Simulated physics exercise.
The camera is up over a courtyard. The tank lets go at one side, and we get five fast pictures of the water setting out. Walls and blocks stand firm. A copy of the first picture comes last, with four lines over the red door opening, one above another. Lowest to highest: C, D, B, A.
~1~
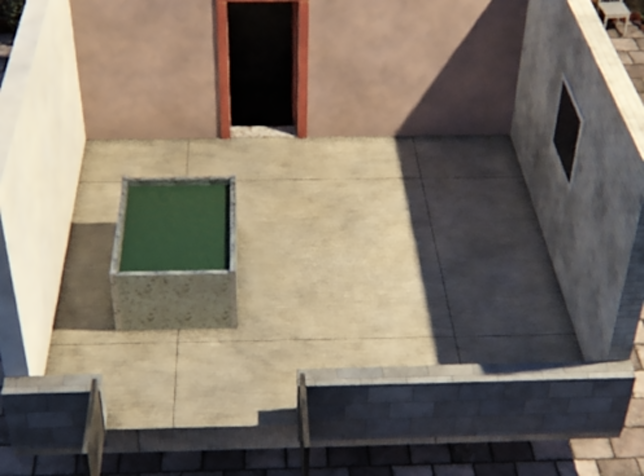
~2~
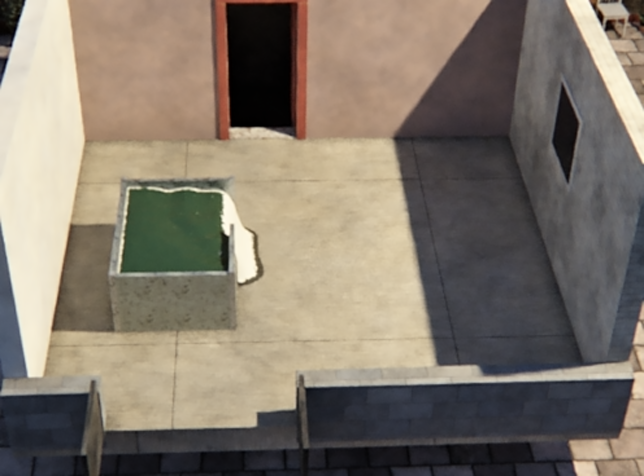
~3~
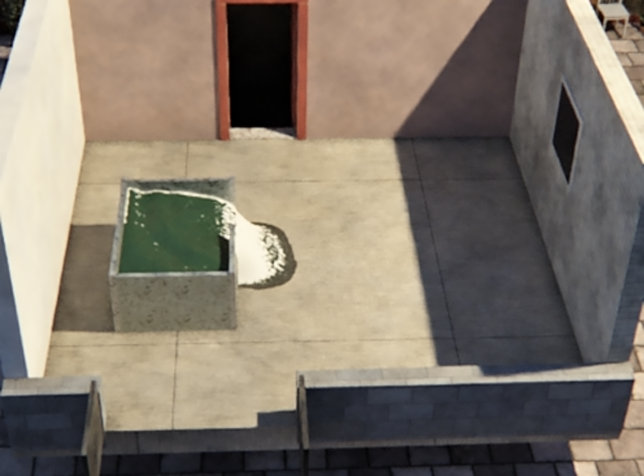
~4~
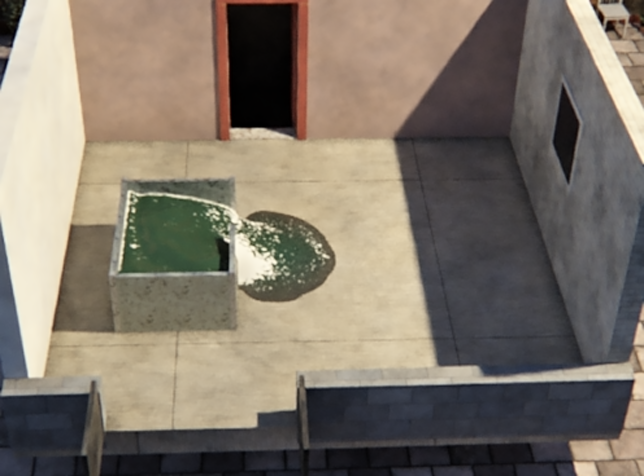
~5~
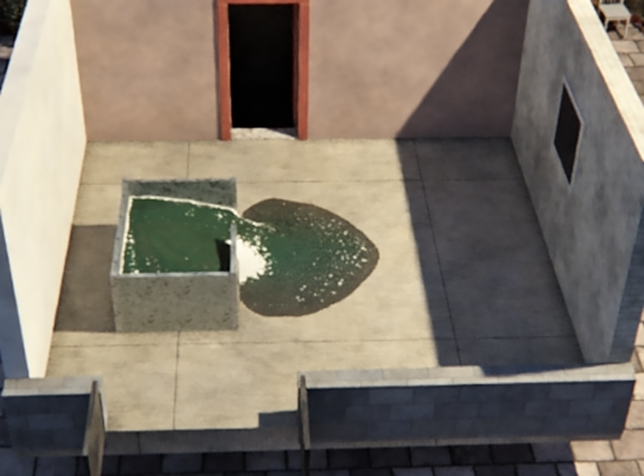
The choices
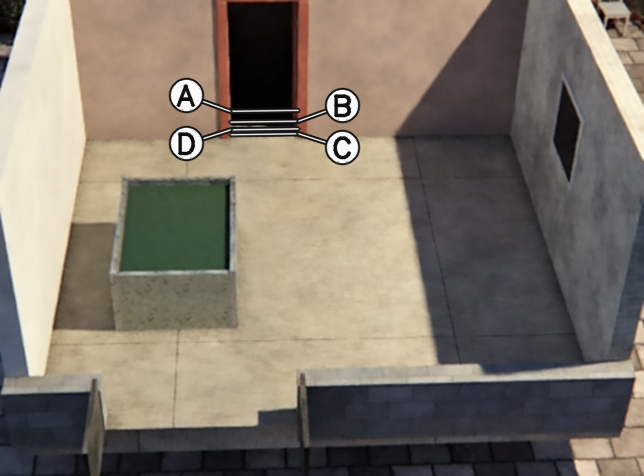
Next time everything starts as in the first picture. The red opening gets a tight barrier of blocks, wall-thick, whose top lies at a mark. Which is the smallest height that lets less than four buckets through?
Mark C just does it.
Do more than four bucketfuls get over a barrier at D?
No, that is safe.
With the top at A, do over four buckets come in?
No.
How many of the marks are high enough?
All of them.
On the marked copy, A at (264, 110); B at (264, 121); C at (264, 134); D at (264, 129); from the bottom up C, D, B, A.
Choosing A, nothing gets over.
Choosing B, nothing gets over.
Choosing C, a splash gets over, under a bucket.
Choosing D, nothing gets over.
